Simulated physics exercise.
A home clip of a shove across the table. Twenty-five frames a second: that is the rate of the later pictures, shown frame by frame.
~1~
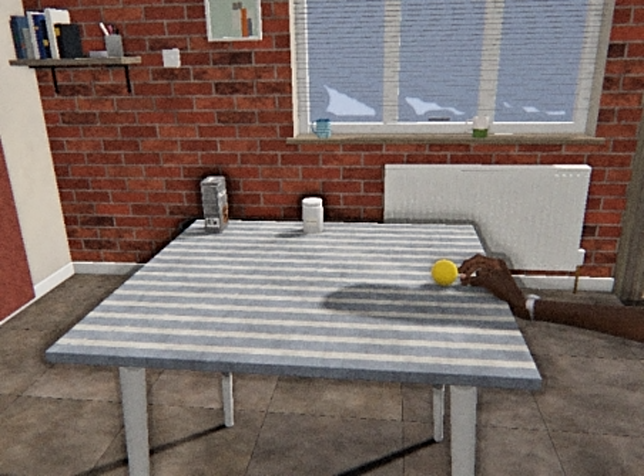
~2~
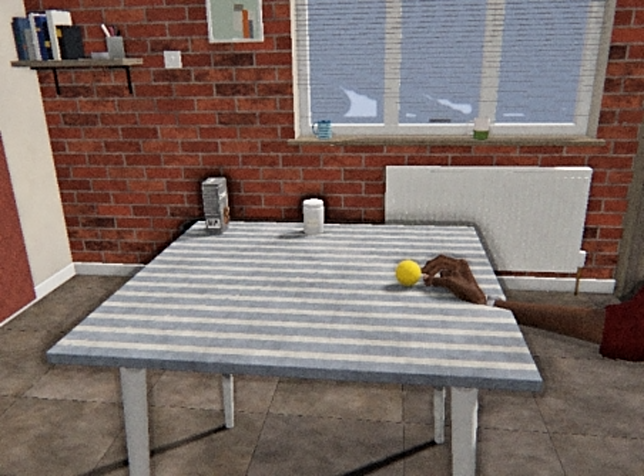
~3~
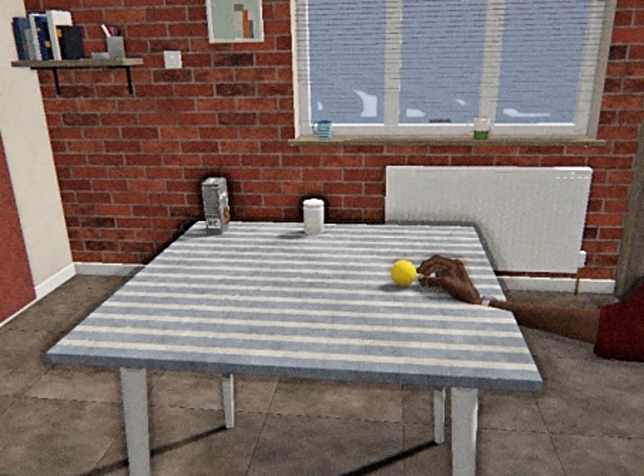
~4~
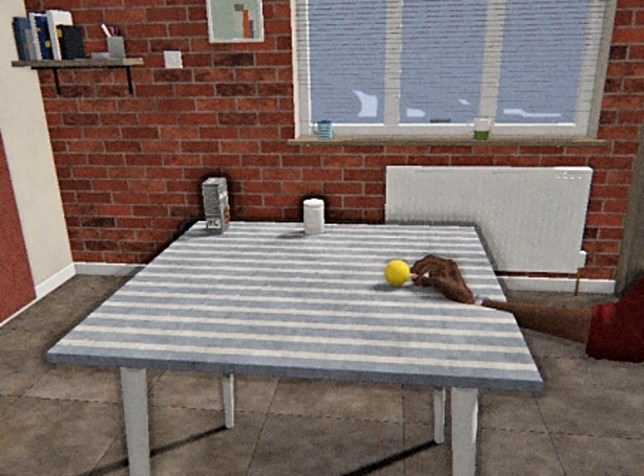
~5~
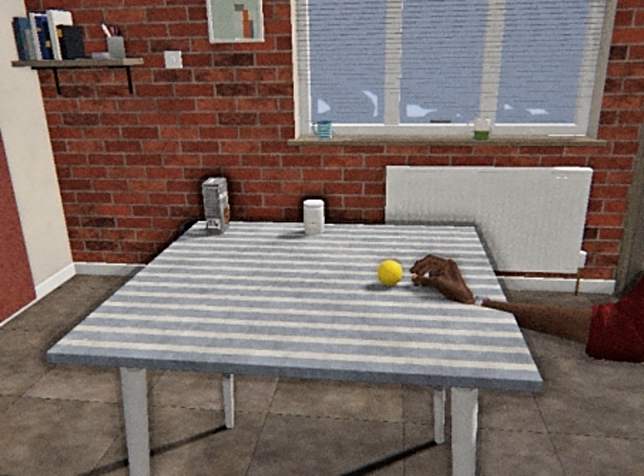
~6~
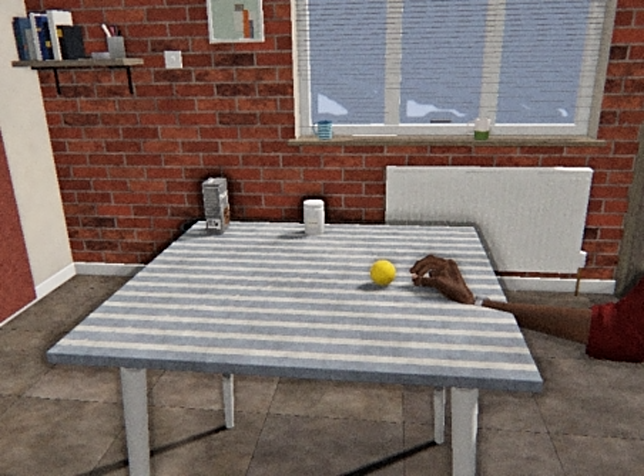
A hand reached in from the right and pushed a yellow lemon leftward across a striped table, then stayed back as the lemon kept moving slowly left, with a carton and white container standing behind.
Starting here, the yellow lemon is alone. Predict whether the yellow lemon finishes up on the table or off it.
Predicted result: On the table.
Then, 0.10 s later than the last frame, yellow lemon moved about its own width near (367, 273).
Then, 0.30 s later than the last frame, yellow lemon moved well along near (341, 272).
Then, 0.60 s later than the last frame, yellow lemon moved well along near (316, 270).
When it is over, moved from the start, yellow lemon. End places, in pixels of the last picture, yellow lemon near (309, 271).
